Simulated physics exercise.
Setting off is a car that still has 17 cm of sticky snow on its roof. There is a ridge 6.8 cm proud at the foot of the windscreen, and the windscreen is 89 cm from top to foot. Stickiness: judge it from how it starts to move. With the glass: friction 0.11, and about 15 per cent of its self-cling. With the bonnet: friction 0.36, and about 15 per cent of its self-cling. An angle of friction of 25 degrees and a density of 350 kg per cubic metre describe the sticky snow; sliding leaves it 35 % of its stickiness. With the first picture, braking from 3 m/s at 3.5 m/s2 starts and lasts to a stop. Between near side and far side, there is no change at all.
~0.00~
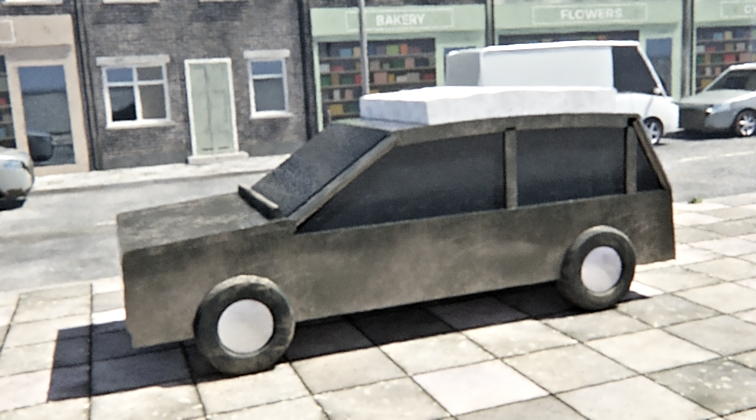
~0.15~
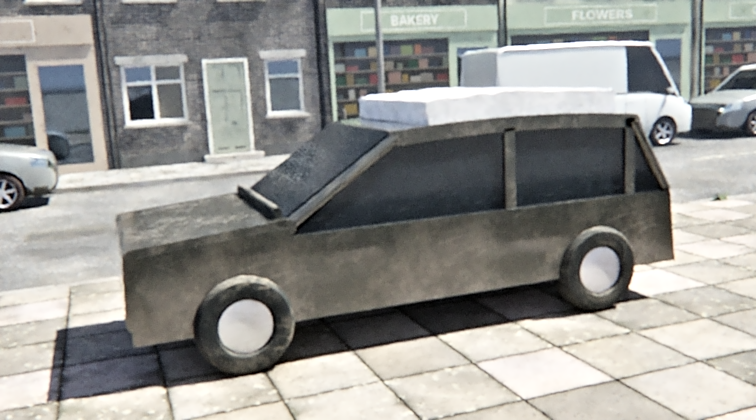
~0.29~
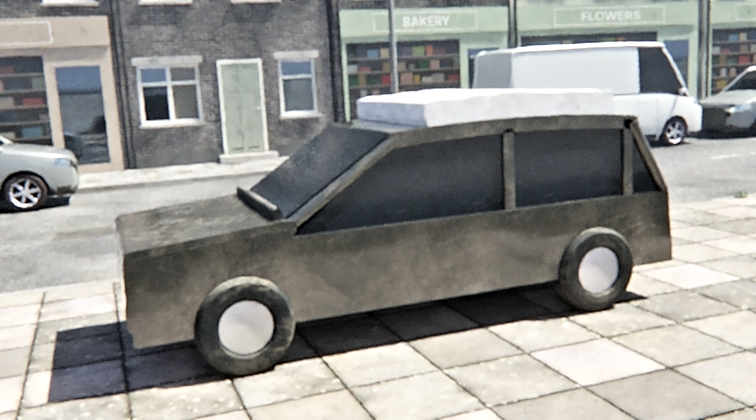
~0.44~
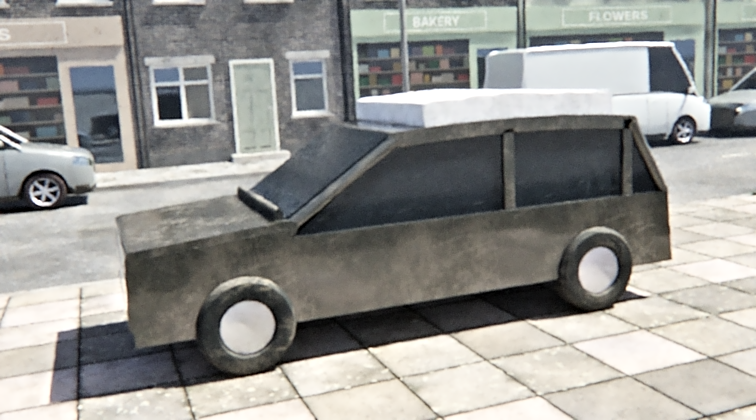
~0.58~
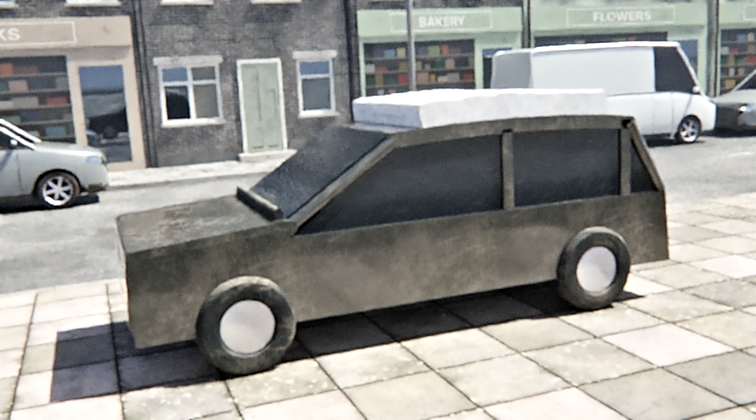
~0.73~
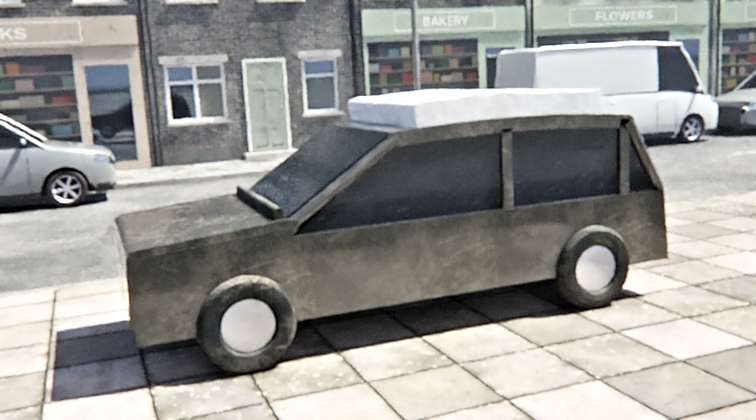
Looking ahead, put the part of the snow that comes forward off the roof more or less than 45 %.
Looking ahead, the part of the snow that comes forward off the roof ends up lower than 45 percent.
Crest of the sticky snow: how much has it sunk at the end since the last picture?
Measured change: Some 0 cm.
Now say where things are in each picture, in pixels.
In the first picture, foremost bit of the sticky snow at (427, 106).
In the second picture, foremost bit of the sticky snow at (427, 112).
In the third picture, foremost bit of the sticky snow at (426, 113), its middle shifted 4 mm.
In the fourth picture, foremost bit of the sticky snow at (424, 114), its middle shifted 1.5 cm.
In the fifth picture, foremost bit of the sticky snow at (420, 107), its middle shifted 3.5 cm.
In the sixth picture, foremost bit of the sticky snow at (415, 108), its middle shifted 6.9 cm.
After 1.09 s, all of the snow is on the roof, none on the glass, none on the bonnet and none has gone off the nose.
After 1.51 s, all of the snow is on the roof, none on the glass, none on the bonnet and none has gone off the nose.
After 1.93 s, all of the snow is on the roof, none on the glass, none on the bonnet and none has gone off the nose.
After 2.36 s, all of the snow is on the roof, none on the glass, none on the bonnet and none has gone off the nose.
After 2.46 s, all of the snow is on the roof, none on the glass, none on the bonnet and none has gone off the nose.
